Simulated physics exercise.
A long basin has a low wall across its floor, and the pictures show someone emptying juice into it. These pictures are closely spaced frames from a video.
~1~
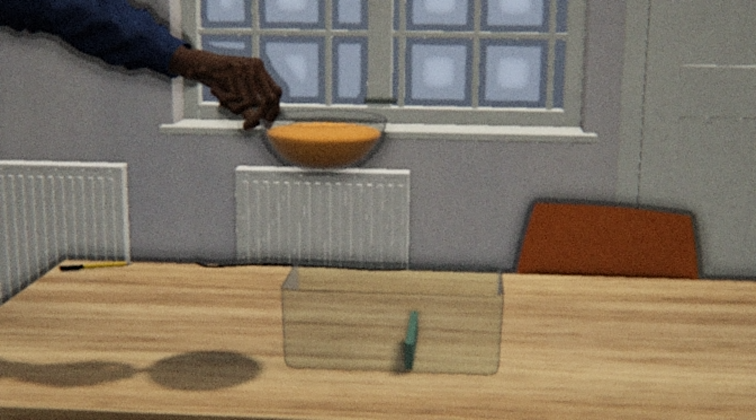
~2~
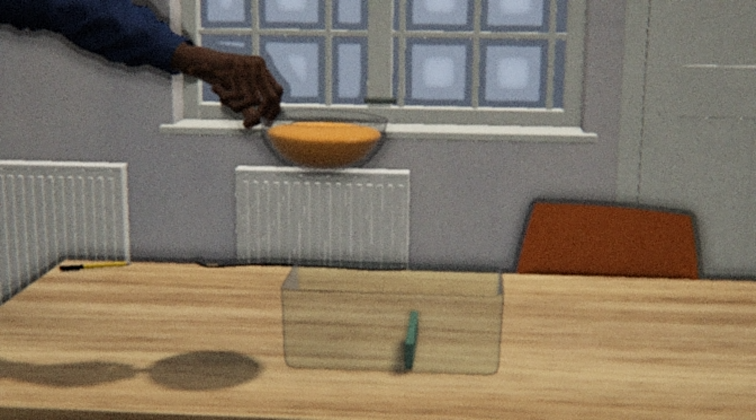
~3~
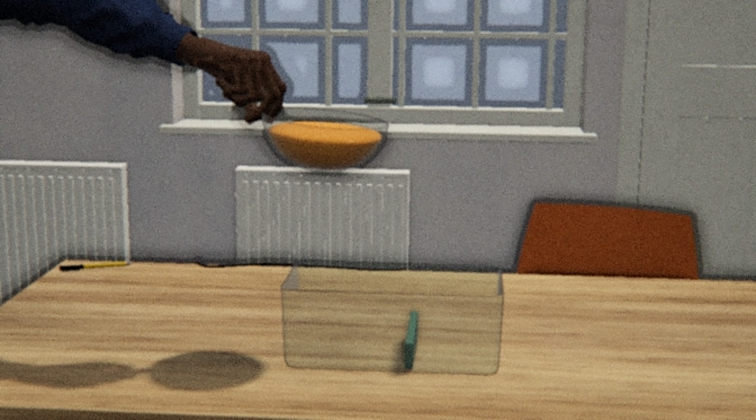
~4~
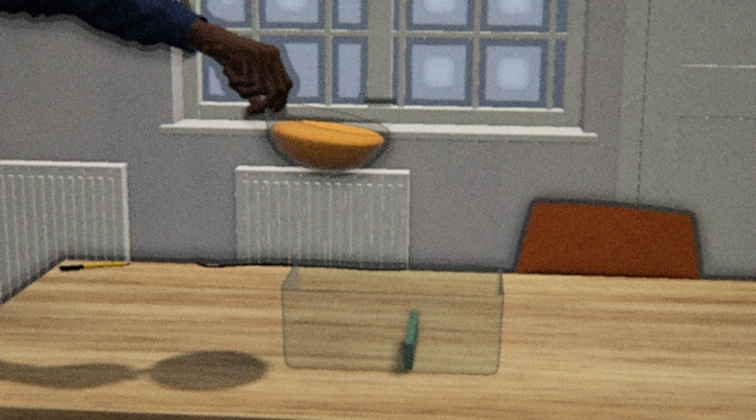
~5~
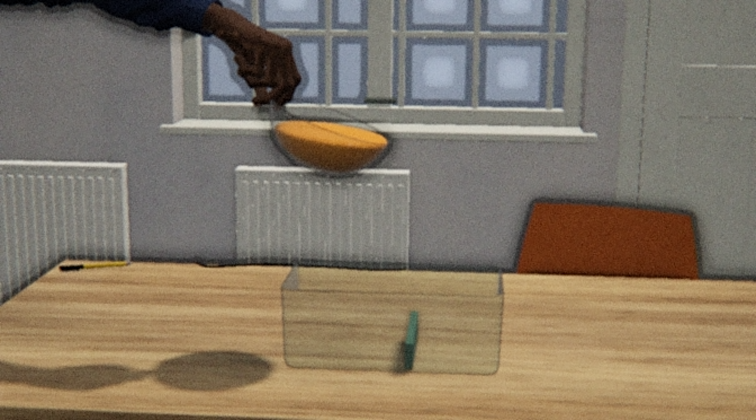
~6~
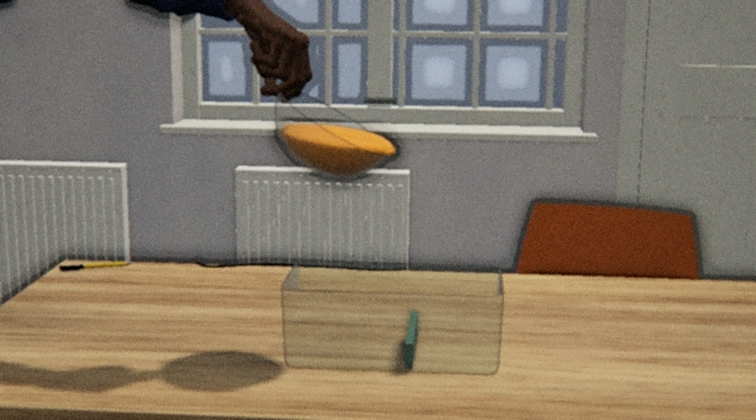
A hand held a clear bowl of orange juice above a long see-through basin on a wooden table, then rose and moved right, gradually tilting the bowl down toward the right.
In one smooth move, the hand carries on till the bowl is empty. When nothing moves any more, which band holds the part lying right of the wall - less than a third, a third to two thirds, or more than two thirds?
Middle band.
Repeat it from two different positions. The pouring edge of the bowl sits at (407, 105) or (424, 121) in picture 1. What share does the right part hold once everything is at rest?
It comes out at around 65 percent and then around 70 percent.
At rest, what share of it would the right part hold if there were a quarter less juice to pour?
Result: Around 55 per cent.
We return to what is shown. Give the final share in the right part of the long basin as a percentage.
55 in a hundred.
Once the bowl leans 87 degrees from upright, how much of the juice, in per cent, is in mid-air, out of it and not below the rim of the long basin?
Something like 60 per cent of it.
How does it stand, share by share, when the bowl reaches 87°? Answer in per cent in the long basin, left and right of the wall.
About 0 per cent on the left and 30 on the right.
A moment on, the bowl is tipped on its side and 11 per cent is still to pour, 0 is left of the wall and 30 right of it.
Next, the bowl is tipped on its side and 0 per cent is still to pour, 27 is left of the wall and 61 right of it.
Then the bowl is tipped on its side and 0 per cent is still to pour, 39 is left of the wall and 58 right of it.
Later the bowl is tipped on its side and 0 per cent is still to pour, 40 is left of the wall and 57 right of it.
Finally, 40 per cent lies left of the wall, 56 right of it and 3 outside.
